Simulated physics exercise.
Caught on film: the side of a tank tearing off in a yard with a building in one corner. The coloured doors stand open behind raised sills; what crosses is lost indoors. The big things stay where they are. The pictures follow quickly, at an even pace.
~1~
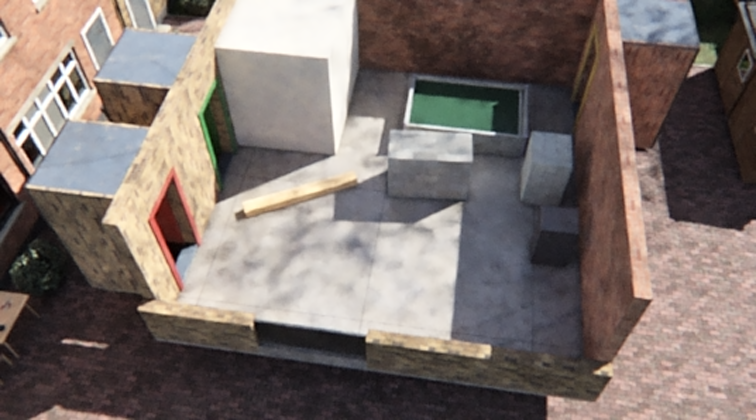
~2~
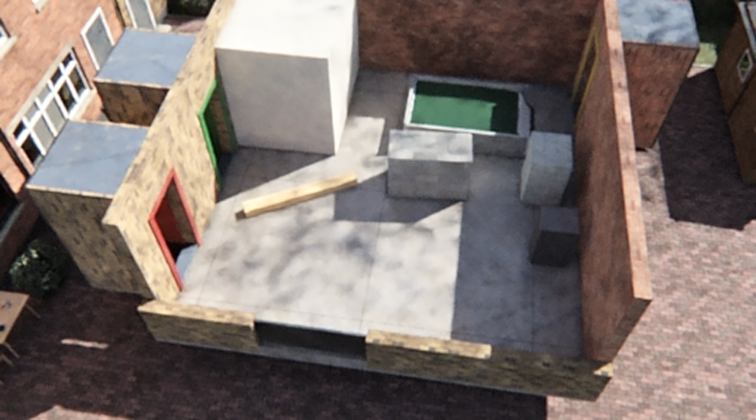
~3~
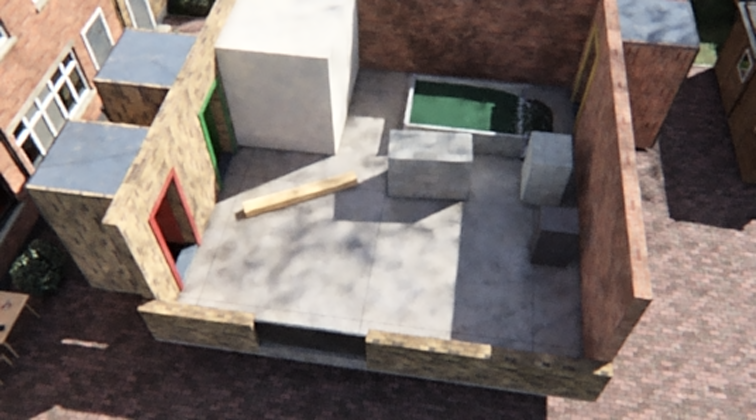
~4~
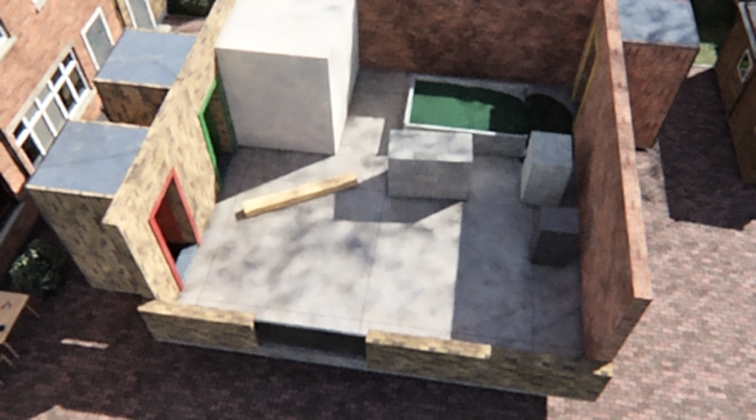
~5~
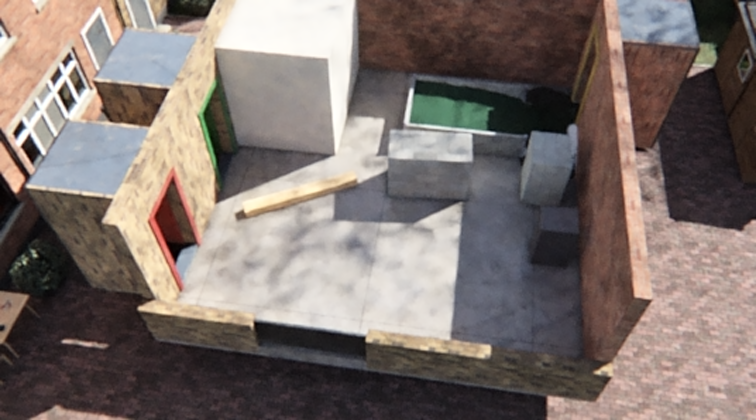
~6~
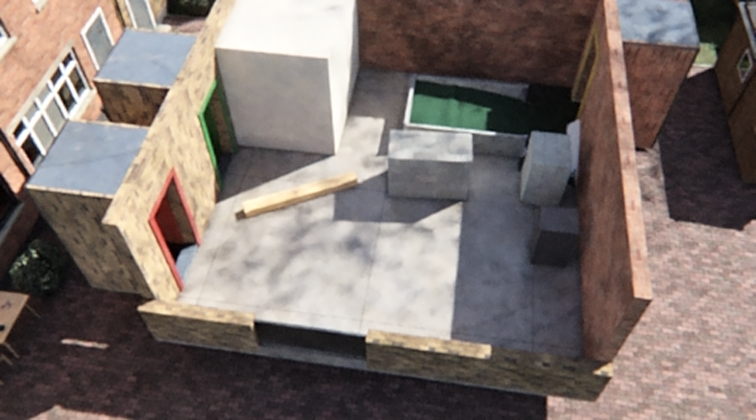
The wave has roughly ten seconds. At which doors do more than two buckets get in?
In the end: The yellow door floods; the red door holds within the limit; the green door holds within the limit.
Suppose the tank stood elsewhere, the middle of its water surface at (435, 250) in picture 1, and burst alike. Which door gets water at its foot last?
It is the door marked green.
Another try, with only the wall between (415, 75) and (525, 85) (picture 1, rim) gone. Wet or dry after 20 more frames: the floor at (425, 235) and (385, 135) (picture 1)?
In that order: No water, flooded.
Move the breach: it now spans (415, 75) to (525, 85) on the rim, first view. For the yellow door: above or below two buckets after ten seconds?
Then: Yellow door floods.
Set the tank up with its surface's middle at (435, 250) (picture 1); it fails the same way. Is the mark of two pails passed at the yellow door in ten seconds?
Yellow door takes less.
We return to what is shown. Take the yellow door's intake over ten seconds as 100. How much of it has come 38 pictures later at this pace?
Roughly 95 per cent.
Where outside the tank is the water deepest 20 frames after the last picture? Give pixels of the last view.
Close to (571, 89).
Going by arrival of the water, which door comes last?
It is the red one.
A moment on, water covers 10 % of the floor; the yellow door far over two buckets in, the red door not reached, the green door not reached.
Next, water covers 15 % of the floor; the yellow door far over two buckets in, the red door not reached, the green door not reached.
Then, water covers 30 % of the floor; the yellow door far over two buckets in, the red door not reached, the green door not reached.
Later, water covers 55 % of the floor; the yellow door far over two buckets in, the red door not reached, the green door not reached.
In the end, water covers 75 % of the floor; the yellow door far over two buckets in, the red door wet at the sill, nothing in, the green door wet at the sill, nothing in.
